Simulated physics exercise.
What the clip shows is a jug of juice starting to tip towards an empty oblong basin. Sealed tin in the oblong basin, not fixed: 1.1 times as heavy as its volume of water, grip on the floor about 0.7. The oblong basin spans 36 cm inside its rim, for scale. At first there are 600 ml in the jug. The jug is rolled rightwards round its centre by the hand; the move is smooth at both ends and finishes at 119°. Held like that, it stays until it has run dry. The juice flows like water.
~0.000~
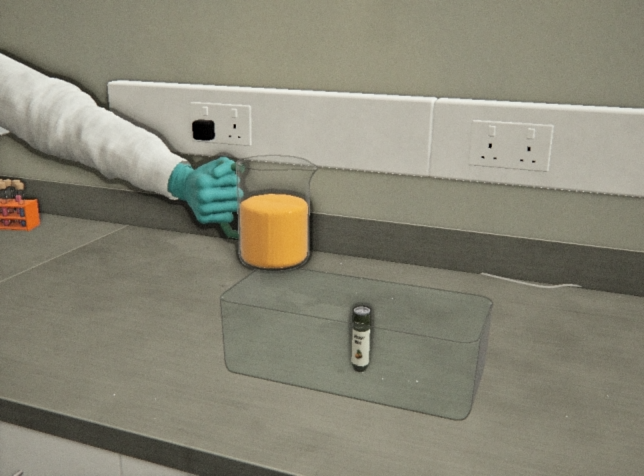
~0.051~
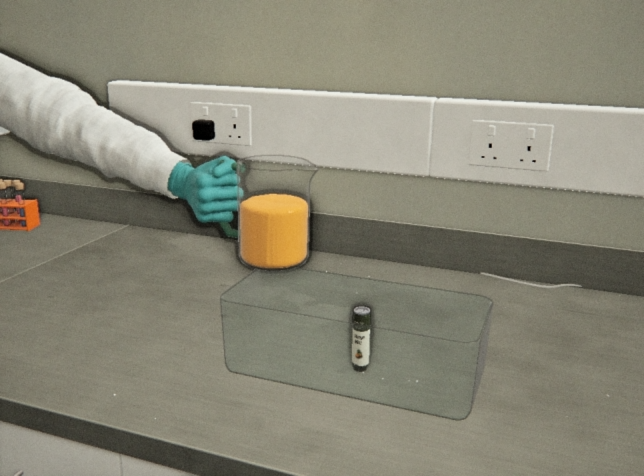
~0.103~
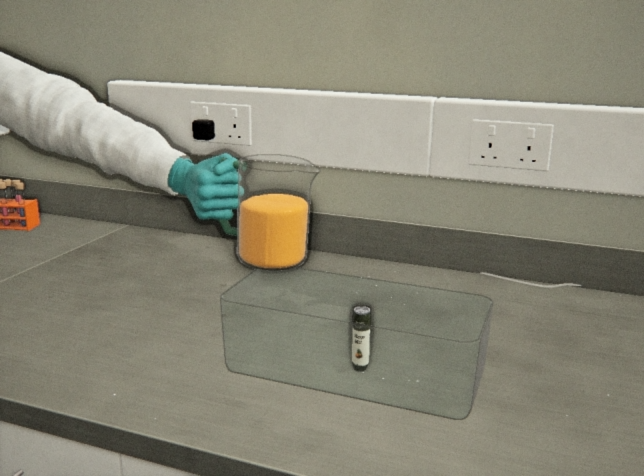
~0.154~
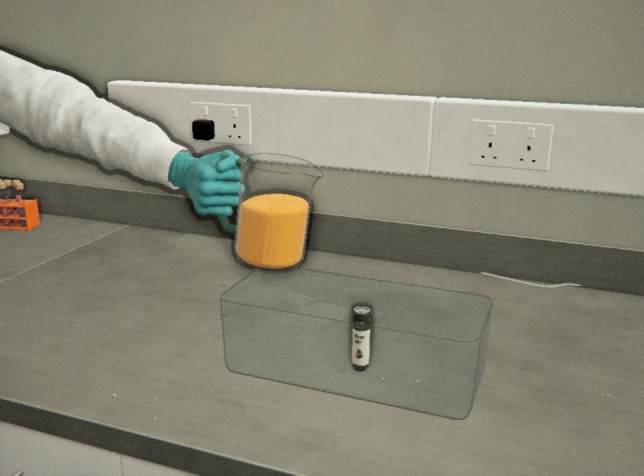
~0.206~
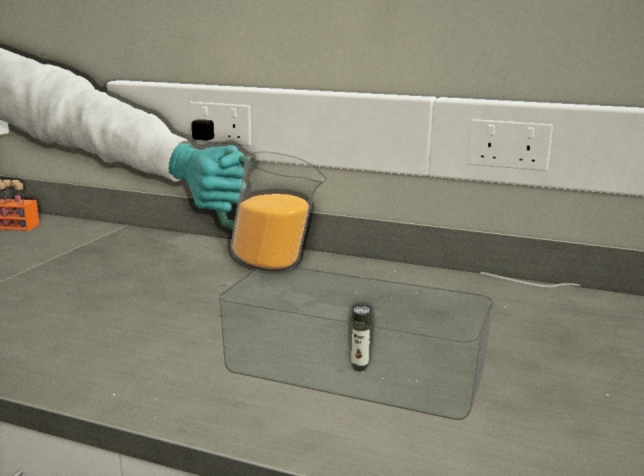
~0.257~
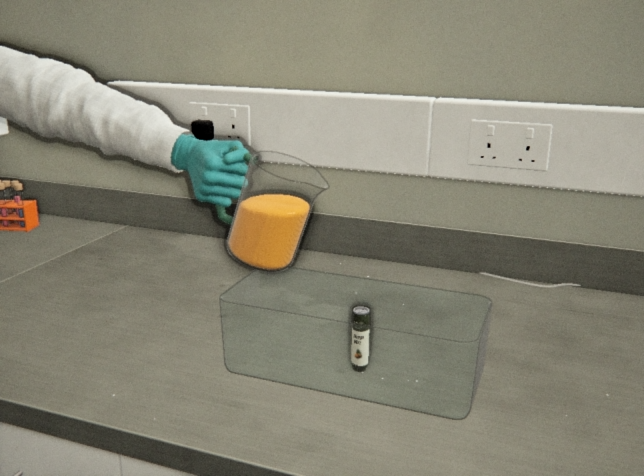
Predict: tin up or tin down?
My guess is it's going to keel over.
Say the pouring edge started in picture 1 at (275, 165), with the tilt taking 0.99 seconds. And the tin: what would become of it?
It does not tip.
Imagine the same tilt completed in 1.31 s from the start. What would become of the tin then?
The tin tips over.
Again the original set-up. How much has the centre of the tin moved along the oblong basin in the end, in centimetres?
Looks like roughly 12.0 cm in total.
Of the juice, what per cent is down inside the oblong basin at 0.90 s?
Near 66 per cent of the total.
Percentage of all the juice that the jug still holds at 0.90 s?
Close to 22 percent of the whole amount.
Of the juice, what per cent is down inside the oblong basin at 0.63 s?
Some 1 per cent.
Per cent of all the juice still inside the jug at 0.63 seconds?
Still held: Roughly 90 % of the total.
After 0.63 s the tilt is 84° and 90 per cent is still to pour; the tin stands where it began.
After 0.90 s the tilt is 116° and 22 per cent is still to pour; the tin leans 13°.
After 1.18 s the tilt is 119° and 0 per cent is still to pour; the tin lies on its side.
After 1.49 s the tilt is 119° and 0 per cent is still to pour; the tin lies on its side.
In the end the tin lies on its side.
